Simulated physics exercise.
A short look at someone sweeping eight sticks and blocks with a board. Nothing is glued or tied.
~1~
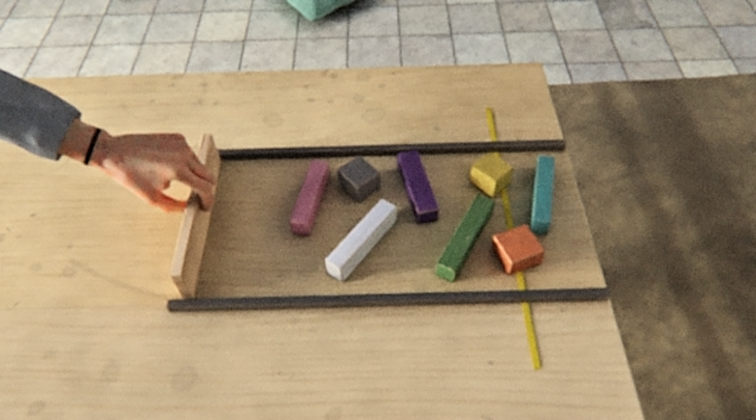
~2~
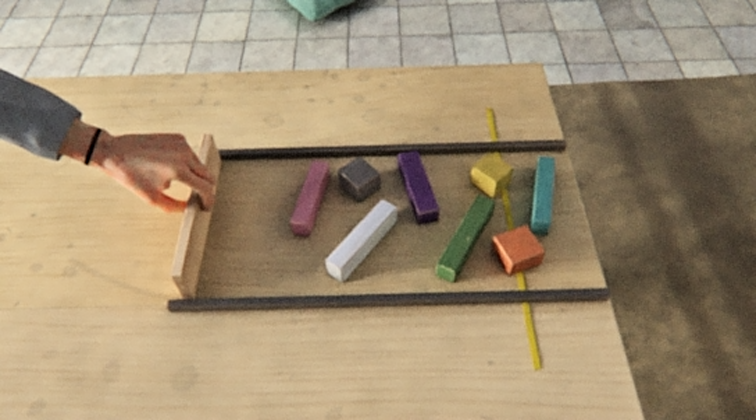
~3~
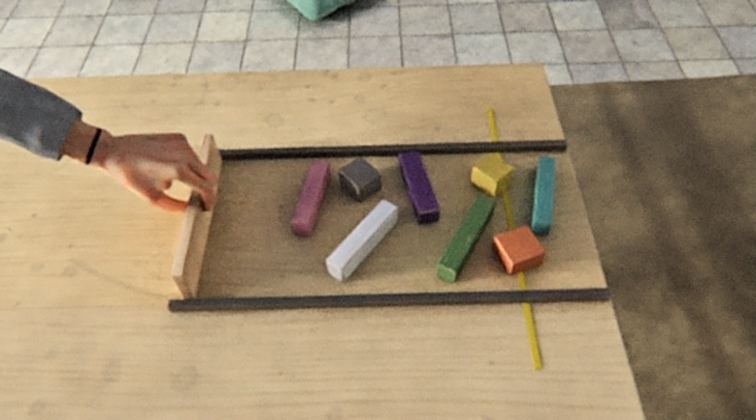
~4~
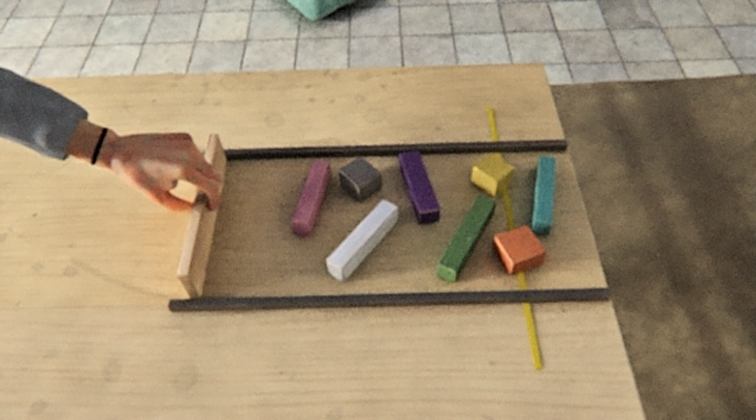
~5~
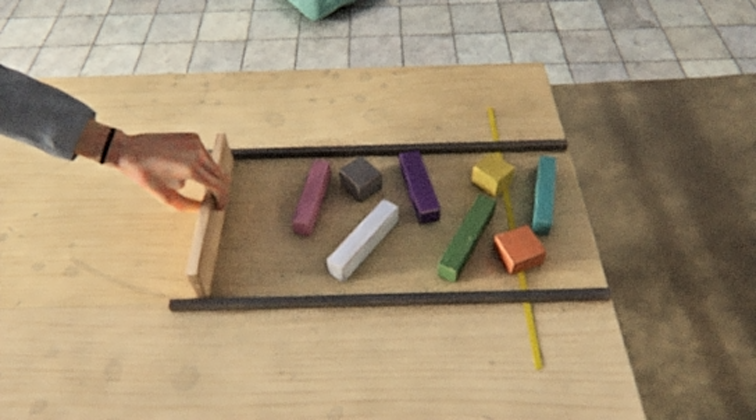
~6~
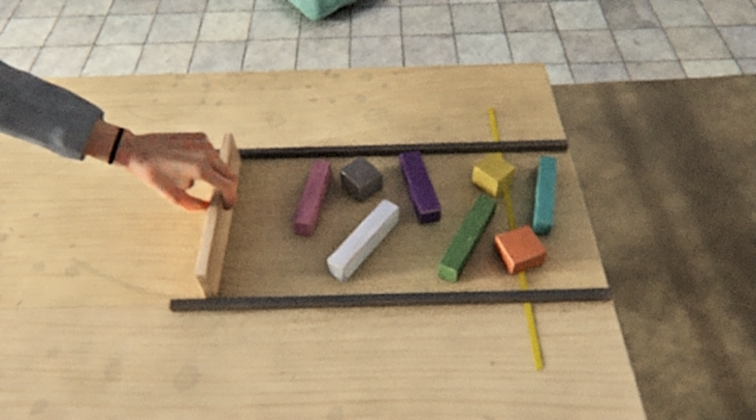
A hand in a grey sleeve grips an upright wooden board at the left of a pale wooden table, seen from above, with a tiled floor behind. Between two dark rails lie pink, white, purple, green and turquoise sticks and grey, yellow and orange blocks, a yellow strip crossing at right. The hand holds nearly still, then slides the board slightly rightward, touching none of the pieces, which stay put.
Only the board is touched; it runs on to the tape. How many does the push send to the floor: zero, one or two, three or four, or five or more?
The number that fall off is one or two.
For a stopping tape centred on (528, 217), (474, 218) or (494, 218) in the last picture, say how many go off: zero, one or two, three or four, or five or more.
Taking them in turn, one to two; not one; no fall at all.
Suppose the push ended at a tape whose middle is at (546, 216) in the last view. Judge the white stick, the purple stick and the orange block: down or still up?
The white stick survives; the purple stick comes down; the orange block falls.
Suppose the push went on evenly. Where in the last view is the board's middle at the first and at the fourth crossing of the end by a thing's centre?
Its middle is around (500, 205) and later (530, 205).
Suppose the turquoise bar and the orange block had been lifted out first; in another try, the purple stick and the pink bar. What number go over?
First 1, then 0.
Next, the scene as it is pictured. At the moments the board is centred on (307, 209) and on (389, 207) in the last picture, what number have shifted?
First 1, then 4.
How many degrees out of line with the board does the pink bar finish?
About 0°.
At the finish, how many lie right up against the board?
It touches 2.
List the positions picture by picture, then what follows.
In the first picture, turquoise bar (543, 194); orange block (518, 250); yellow block (491, 175); board (198, 212); tape (509, 217).
In the second picture, orange block (518, 250); green bar (467, 237).
In the third picture, yellow block (492, 175); grey block (360, 179).
In the fourth picture, turquoise bar (544, 194); board (205, 212).
In the fifth picture, orange block (519, 250); purple stick (419, 186).
In the sixth picture, turquoise bar (545, 194); orange block (520, 250); yellow block (493, 175); board (220, 211); tape (511, 217).
A little later, none off yet; turquoise bar at rest near (545, 194); orange block at rest near (520, 250); yellow block at rest near (493, 175).
Next, none off yet; turquoise bar shifted a little near (566, 198); orange block shifted about its own width near (556, 263); yellow block shifted about its own width near (542, 171).
When it is over, the number that fall off is one or two; down, yellow block and turquoise bar.
